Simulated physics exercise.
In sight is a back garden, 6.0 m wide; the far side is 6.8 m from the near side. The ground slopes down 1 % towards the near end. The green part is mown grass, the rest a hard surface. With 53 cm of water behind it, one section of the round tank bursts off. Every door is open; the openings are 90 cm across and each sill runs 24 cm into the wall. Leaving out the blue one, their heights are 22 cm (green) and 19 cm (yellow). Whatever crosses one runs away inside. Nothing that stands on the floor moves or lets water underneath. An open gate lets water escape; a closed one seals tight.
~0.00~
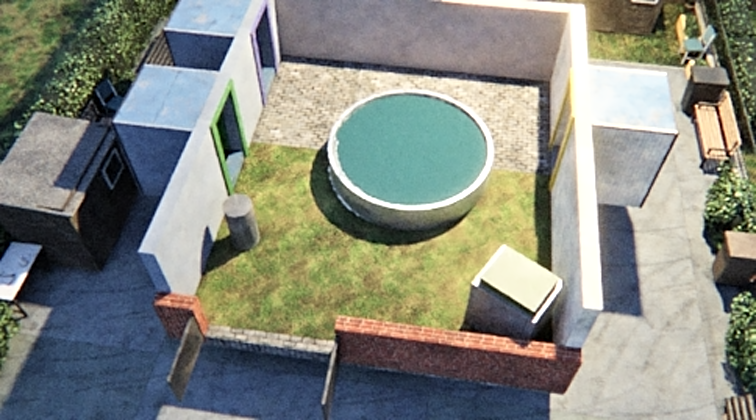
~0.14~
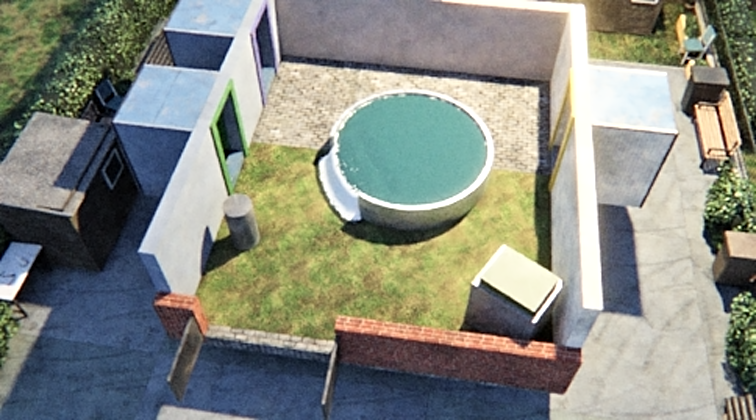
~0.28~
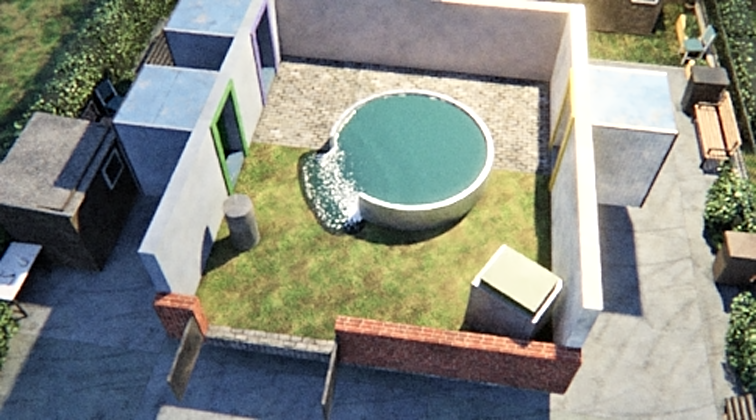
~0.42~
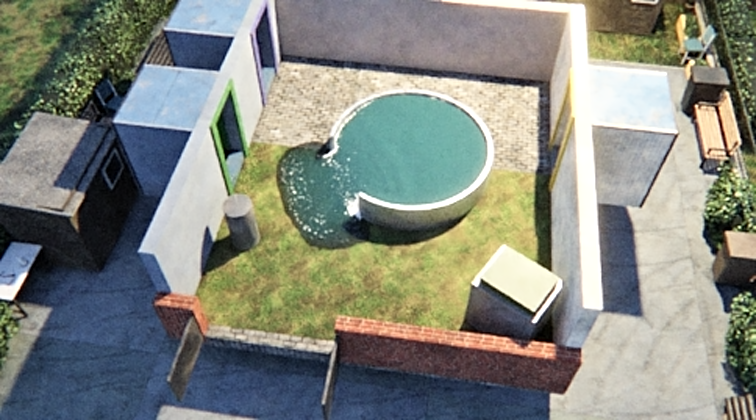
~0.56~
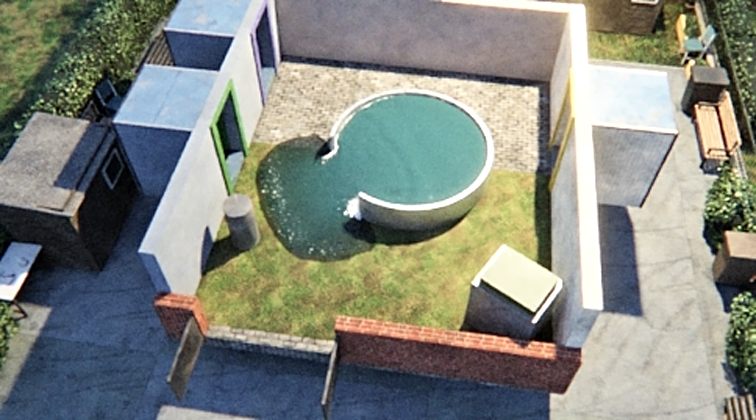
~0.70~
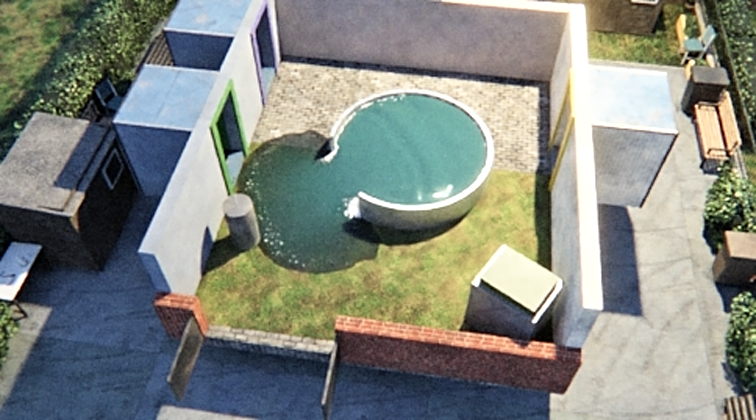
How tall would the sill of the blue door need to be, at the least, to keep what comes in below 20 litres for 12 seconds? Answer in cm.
Close to 5.5 cm is just enough.
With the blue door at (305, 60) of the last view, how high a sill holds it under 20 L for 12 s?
Roughly 10.5 cm.
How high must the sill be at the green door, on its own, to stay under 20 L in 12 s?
About 24 cm at green.
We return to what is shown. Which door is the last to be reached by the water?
The yellow one.
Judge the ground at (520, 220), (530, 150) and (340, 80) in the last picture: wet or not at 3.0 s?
In that order: Still dry, not reached, dry.
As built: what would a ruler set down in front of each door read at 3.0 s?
Depths in cm: Green 28, yellow 0, blue 6.
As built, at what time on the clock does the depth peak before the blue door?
Near 9.0 s.
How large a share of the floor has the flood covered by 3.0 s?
Near 40 per cent is wet.
After 1.4 s water covers 25 % of the floor, deepest (33 cm) near (227, 209); it has not reached the blue door.
After 3.0 s water covers 40 % of the floor, deepest (30 cm) near (260, 229); 6 cm at the blue door, 0 litres in over its 20 cm sill.
After 12.0 s water covers 100 % of the floor, deepest (8 cm) near (187, 320); 6 cm at the blue door, 0 litres in over its 20 cm sill.
At the blue door as built, the water arrived by 2.4 s and peaked near 8 cm at 9.2 s.
With a sill of 4.5 cm, 30 litres would have come in within the 12 s; with 6.5 cm, 10 litres. So under 20 litres takes about 5.5 cm.
